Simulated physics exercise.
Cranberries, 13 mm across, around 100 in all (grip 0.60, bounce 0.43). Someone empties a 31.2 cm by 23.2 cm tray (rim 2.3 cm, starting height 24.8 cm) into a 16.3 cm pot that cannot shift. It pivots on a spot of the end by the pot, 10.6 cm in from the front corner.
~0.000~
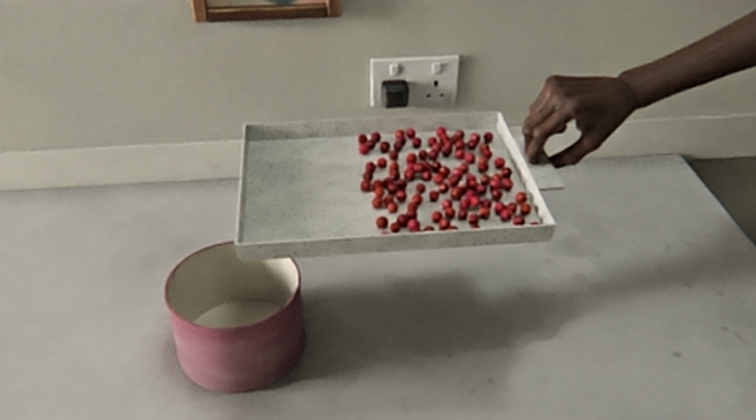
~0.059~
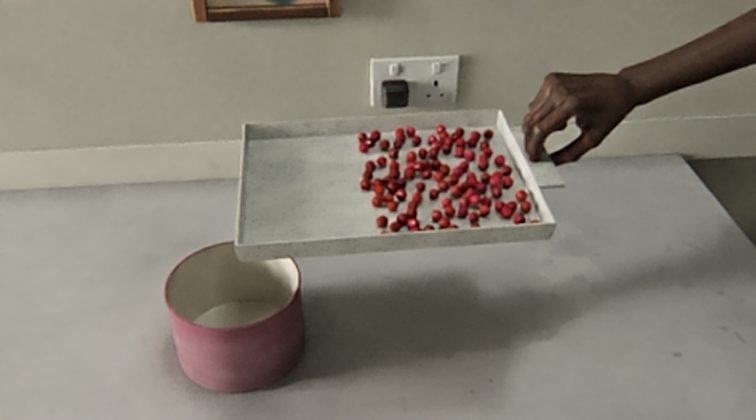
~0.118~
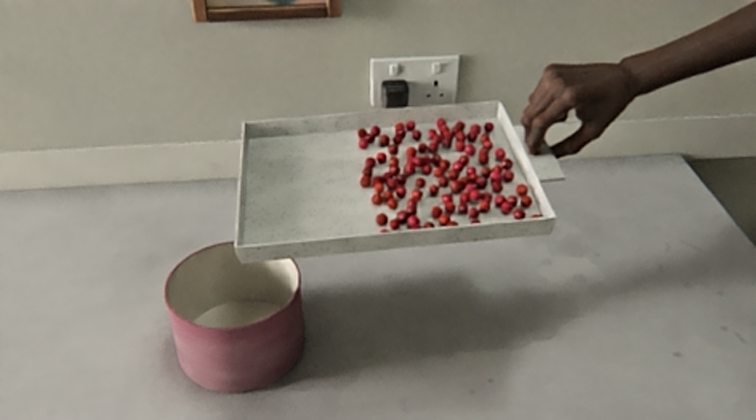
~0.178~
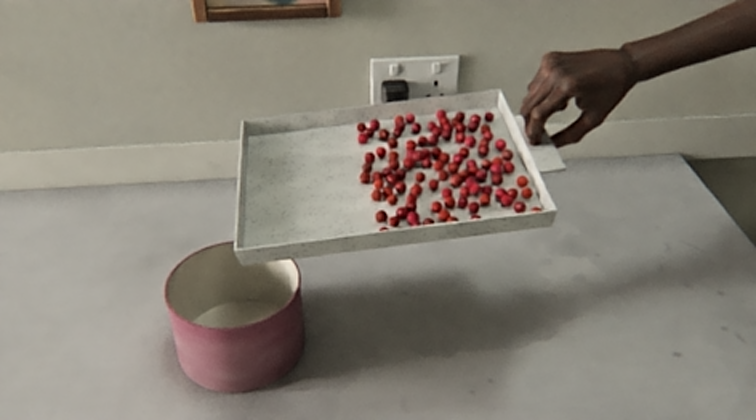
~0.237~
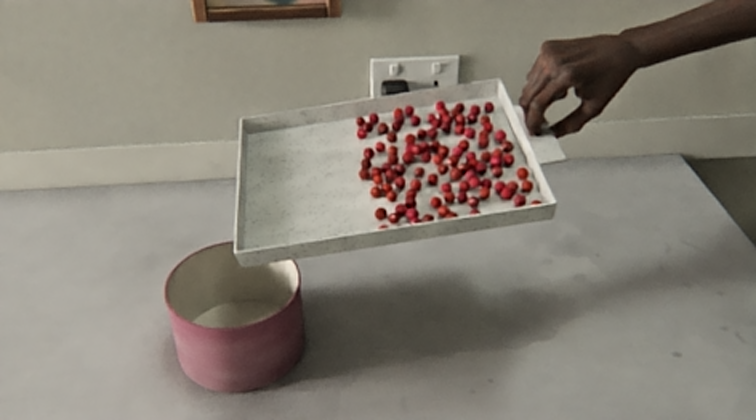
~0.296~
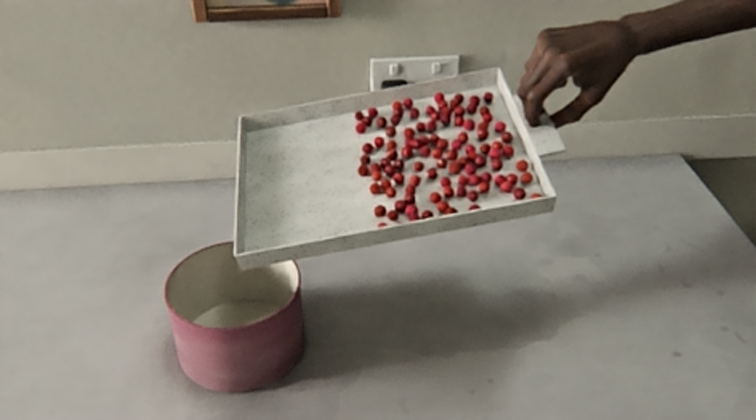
On a pale grey surface near a wall socket, a hand on the right slowly raises that end of a shallow white tray of small red balls, tilting it slightly leftward beside a pink pot, the balls barely shifting.
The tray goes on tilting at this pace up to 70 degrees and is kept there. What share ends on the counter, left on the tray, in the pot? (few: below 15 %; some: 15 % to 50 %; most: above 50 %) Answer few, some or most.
Counter: Few, tray: Most, pot: Few.
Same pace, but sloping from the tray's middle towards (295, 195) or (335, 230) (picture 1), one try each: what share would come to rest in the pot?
Some 0 and 0 per cent.
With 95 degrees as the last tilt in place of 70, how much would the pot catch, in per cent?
Then about 5 per cent.
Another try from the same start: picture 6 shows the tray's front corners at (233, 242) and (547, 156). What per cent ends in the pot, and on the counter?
Pot 5, counter 0.
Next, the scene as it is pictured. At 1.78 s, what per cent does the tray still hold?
About 95 per cent.
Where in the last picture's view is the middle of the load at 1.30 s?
Around (288, 220).
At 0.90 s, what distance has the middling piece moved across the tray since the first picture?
Some 16 cm.
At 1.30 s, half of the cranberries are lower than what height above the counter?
Roughly 28 cm.
After 0.90 s, tilt 39 degrees; the tray holds 100 %, the pot 0 %.
After 1.30 s, tilt 57 degrees; the tray holds 95 %, the pot 0 %.
After 1.78 s, tilt 70 degrees; the tray holds 95 %, the pot 0 %.
By 2.1 s all is still; counter 5 %, tray 95 %, pot 0 %.
